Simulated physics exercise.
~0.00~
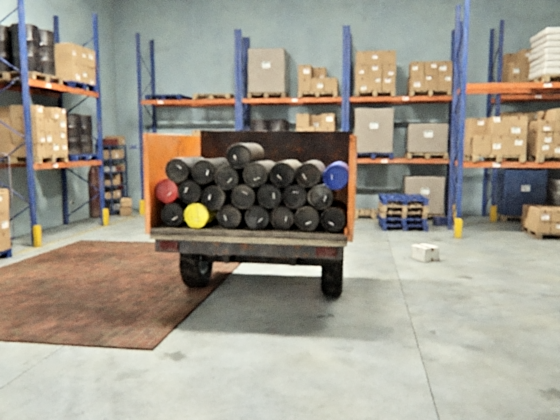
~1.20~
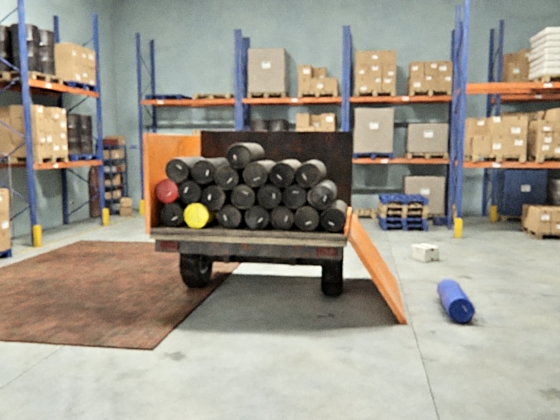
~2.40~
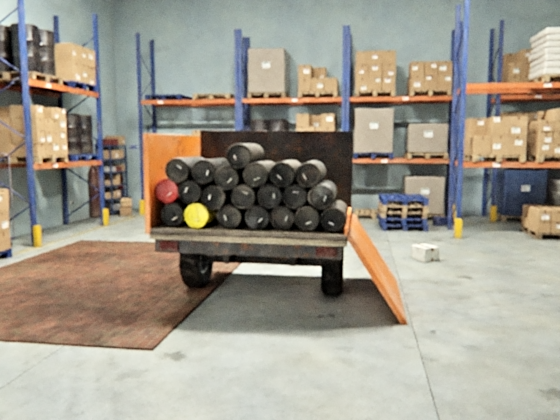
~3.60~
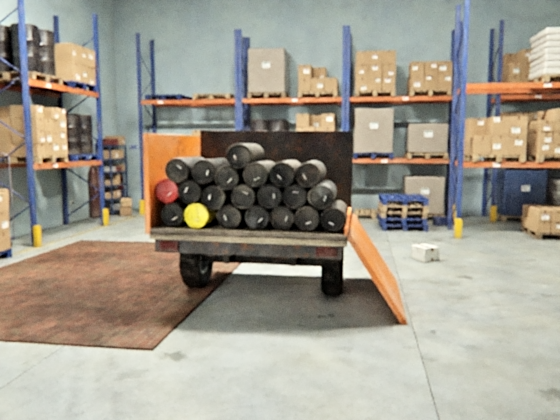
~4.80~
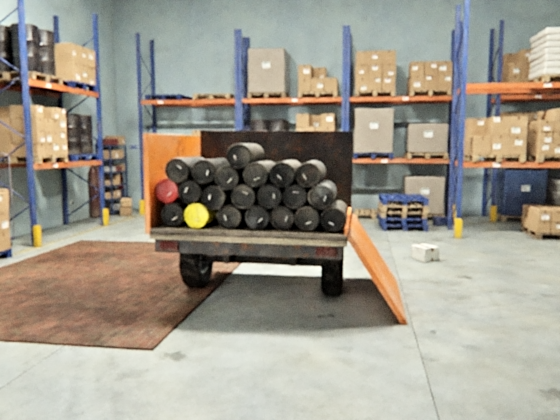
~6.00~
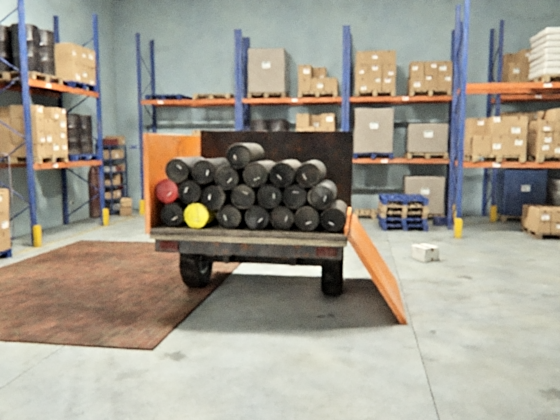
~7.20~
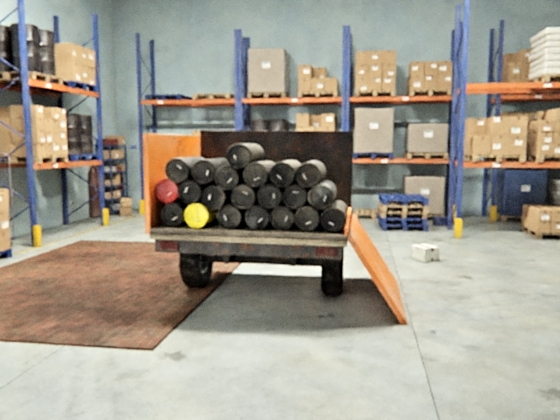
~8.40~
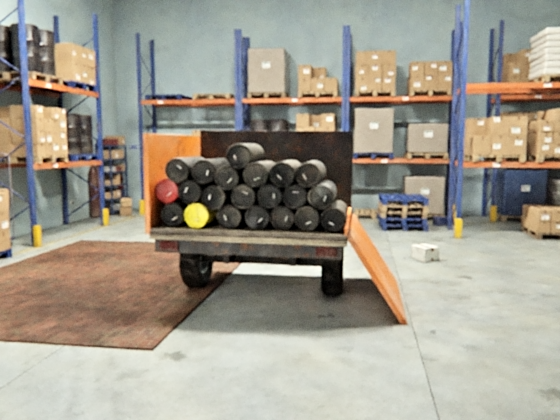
The right side panel of a farm trailer, seen from behind in a warehouse, starts upright beside a stacked load of mostly black cylinders, with one red, one yellow and one blue among them. The orange panel drops open quickly and hangs down, slanting towards the floor. The blue cylinder leaves the right end of the stack and appears low on the right, beyond the panel, turned from its earlier position. It then passes out of view. The rest of the load holds still, with yellow on the deck and red resting above it at the left.
